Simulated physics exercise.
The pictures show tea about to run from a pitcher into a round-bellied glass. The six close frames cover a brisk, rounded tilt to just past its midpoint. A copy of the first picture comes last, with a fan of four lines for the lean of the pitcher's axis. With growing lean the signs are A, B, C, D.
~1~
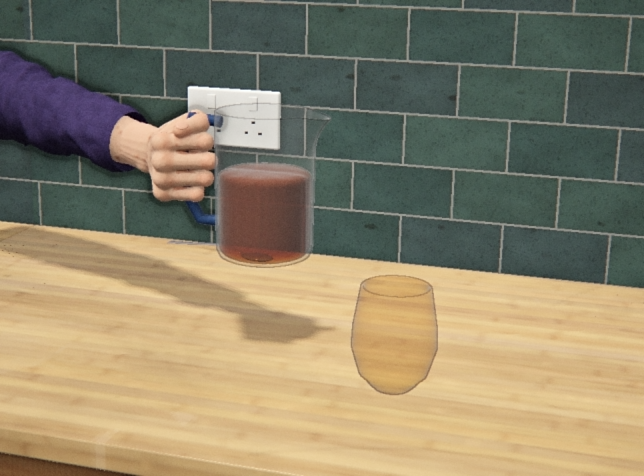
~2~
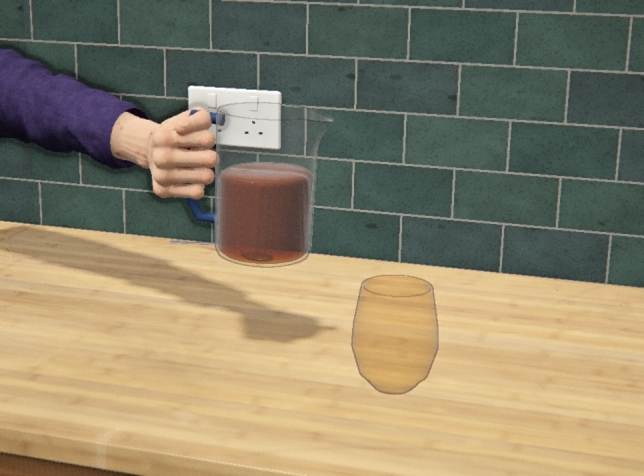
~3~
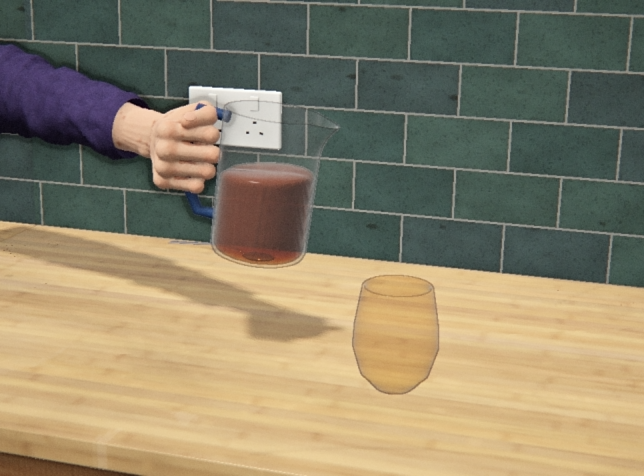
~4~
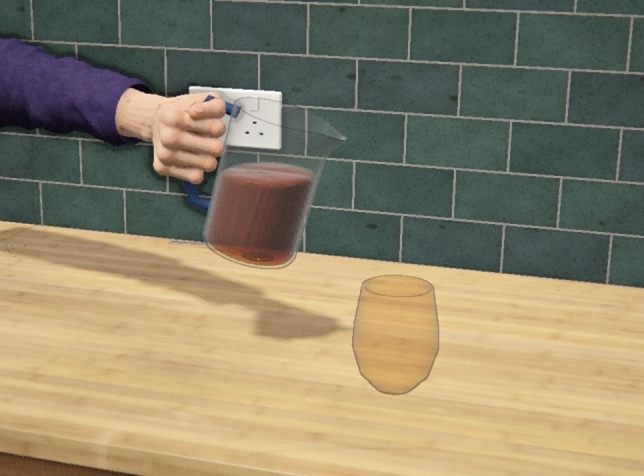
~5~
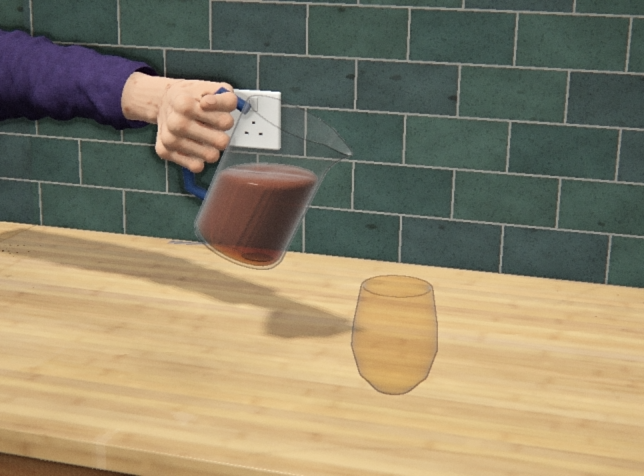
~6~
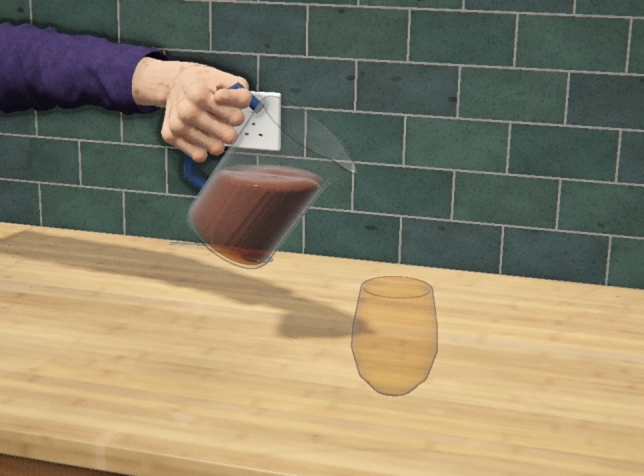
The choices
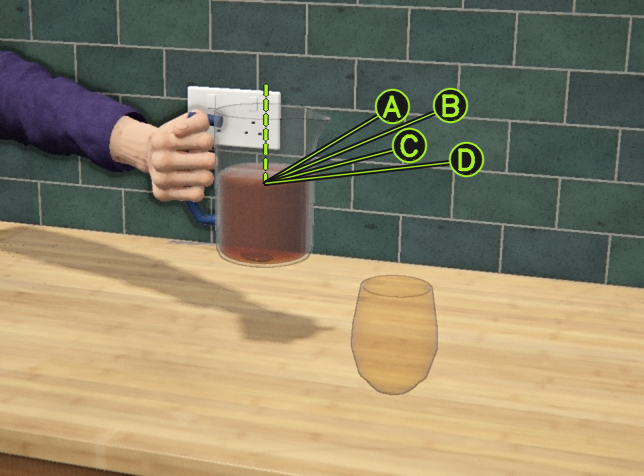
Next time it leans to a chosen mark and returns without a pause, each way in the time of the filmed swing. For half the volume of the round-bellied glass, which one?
The best tilt is C.
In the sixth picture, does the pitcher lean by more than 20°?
Yes.
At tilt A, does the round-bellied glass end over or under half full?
Under.
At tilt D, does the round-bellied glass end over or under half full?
Over.
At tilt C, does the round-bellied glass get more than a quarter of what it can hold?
Yes, it does.
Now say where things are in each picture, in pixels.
The first frame shows upright, lip at (328, 119); rim of the round-bellied glass round (397, 285); nothing has left yet.
The second frame shows upright, lip at (331, 120); nothing has left yet.
The third frame shows tipped about 7°, lip at (337, 127); nothing has left yet.
The fourth frame shows tipped about 15°, lip at (344, 139); nothing has left yet.
The fifth frame shows tipped about 24°, lip at (351, 154); nothing has left yet.
The sixth frame shows tipped about 34°, lip at (355, 171); nothing has left yet.
In lime, A at (378, 116); B at (435, 112); C at (392, 150); D at (449, 162).
With A, the round-bellied glass ends with about 11 % of what it can hold.
With B, the round-bellied glass ends with about 27 % of what it can hold.
With C, the round-bellied glass ends with about 50 % of what it can hold.
With D, the round-bellied glass ends with about 70 % of what it can hold; 4 % of the tea is spilt.
